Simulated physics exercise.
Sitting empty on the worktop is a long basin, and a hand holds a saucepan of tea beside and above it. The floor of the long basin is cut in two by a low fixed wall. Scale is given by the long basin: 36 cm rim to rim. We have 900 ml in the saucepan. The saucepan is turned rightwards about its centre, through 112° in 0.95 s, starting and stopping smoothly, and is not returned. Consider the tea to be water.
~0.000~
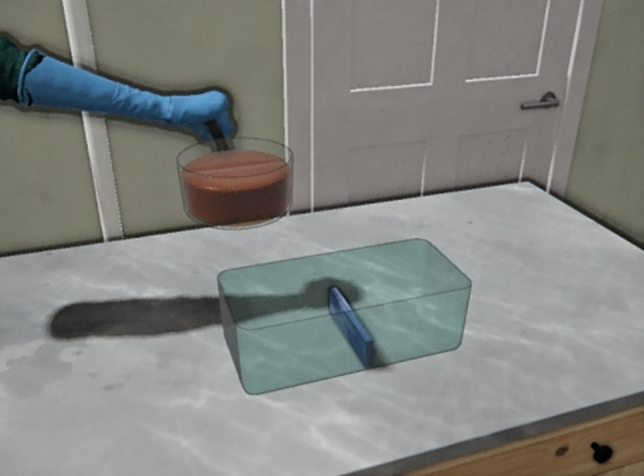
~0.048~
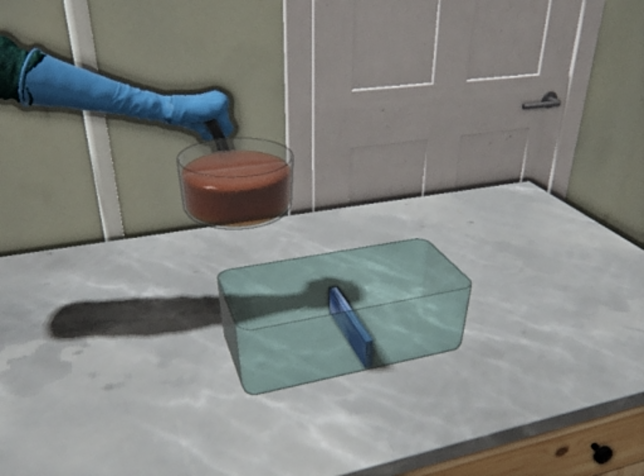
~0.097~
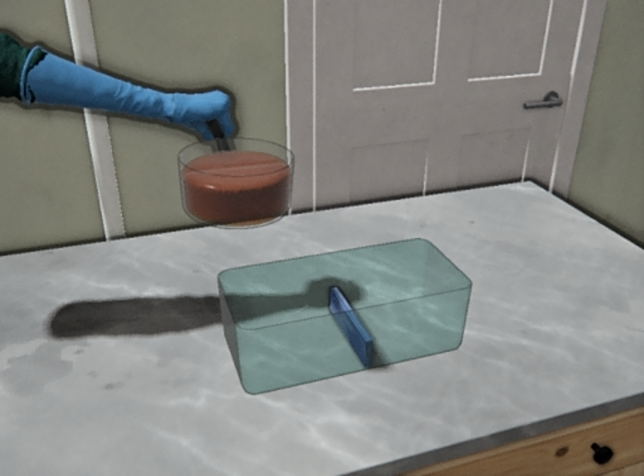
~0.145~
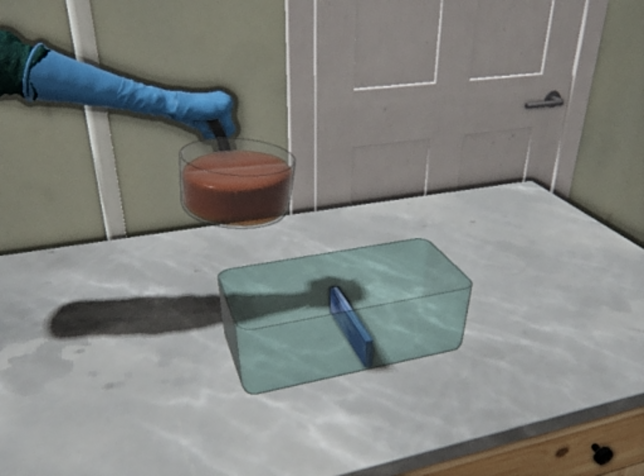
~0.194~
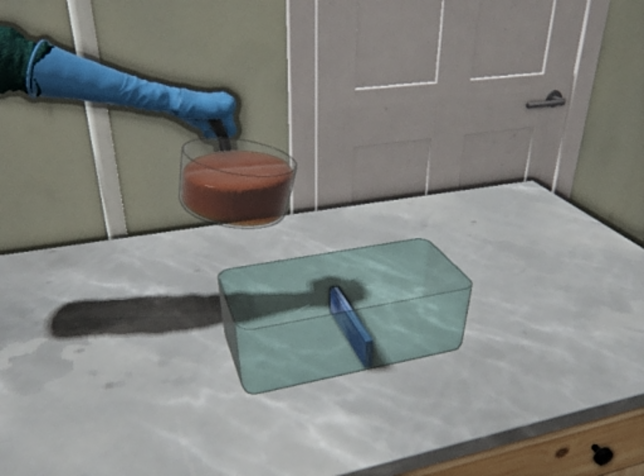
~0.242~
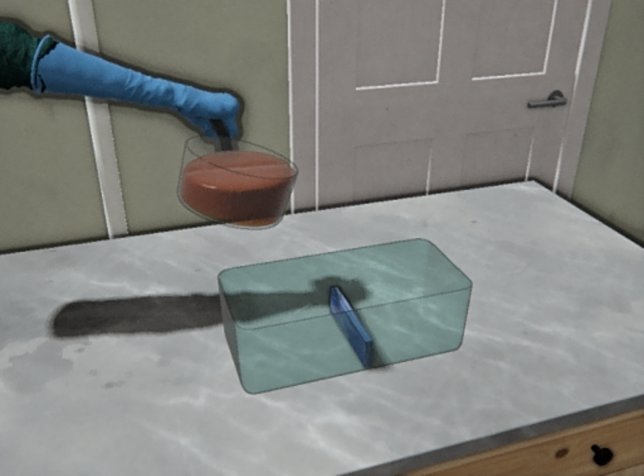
A blue-gloved hand held a clear saucepan of reddish-brown tea above an empty, see-through long basin on the worktop, then slowly tilted the pan a little to the right while the basin stayed still.
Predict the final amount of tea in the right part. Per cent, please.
The right part ends with roughly 24 per cent.
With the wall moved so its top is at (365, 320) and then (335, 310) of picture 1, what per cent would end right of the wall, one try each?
Roughly 10 per cent, then 50 per cent.
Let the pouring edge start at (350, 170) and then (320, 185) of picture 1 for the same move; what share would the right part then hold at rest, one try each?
Result: 80 per cent, then 55 per cent.
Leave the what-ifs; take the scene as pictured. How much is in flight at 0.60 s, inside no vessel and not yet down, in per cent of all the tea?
Some 44 per cent.
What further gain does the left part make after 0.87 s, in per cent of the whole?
Near 12 in a hundred.
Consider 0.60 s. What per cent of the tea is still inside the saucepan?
At that time about 42 in a hundred parts are still held.
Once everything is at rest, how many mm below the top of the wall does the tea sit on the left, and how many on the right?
I'd say some 28 mm on the left and some 42 mm on the right.
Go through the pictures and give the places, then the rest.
It leans 0°; its right rim is at (290, 151); the tea meets the walls at (180, 173) and (287, 161); the long basin's rim runs from (227, 301) to (449, 261); the wall's top is at (350, 313), in the first frame.
It leans 1°; its right rim is at (290, 152); the tea meets the walls at (181, 173) and (287, 161), in the second frame.
It leans 3°; its right rim is at (291, 154); the tea meets the walls at (181, 173) and (288, 161), in the third frame.
It leans 6°; its right rim is at (292, 157); the tea meets the walls at (182, 172) and (289, 162), in the fourth frame.
It leans 11°; its right rim is at (294, 161); the tea meets the walls at (182, 172) and (290, 163), in the fifth frame.
It leans 17°; its right rim is at (295, 167); the tea meets the walls at (182, 173) and (292, 163), in the sixth frame.
After 0.60 s the tilt is 79° and 42 per cent is still to pour, 11 is left of the wall and 2 right of it.
After 0.87 s the tilt is 110° and 5 per cent is still to pour, 62 is left of the wall and 22 right of it.
After 1.15 s the tilt is 112° and 0 per cent is still to pour, 73 is left of the wall and 23 right of it.
After 1.45 s the tilt is 112° and 0 per cent is still to pour, 73 is left of the wall and 24 right of it.
In the end 73 per cent lies left of the wall, 24 right of it and 3 outside.
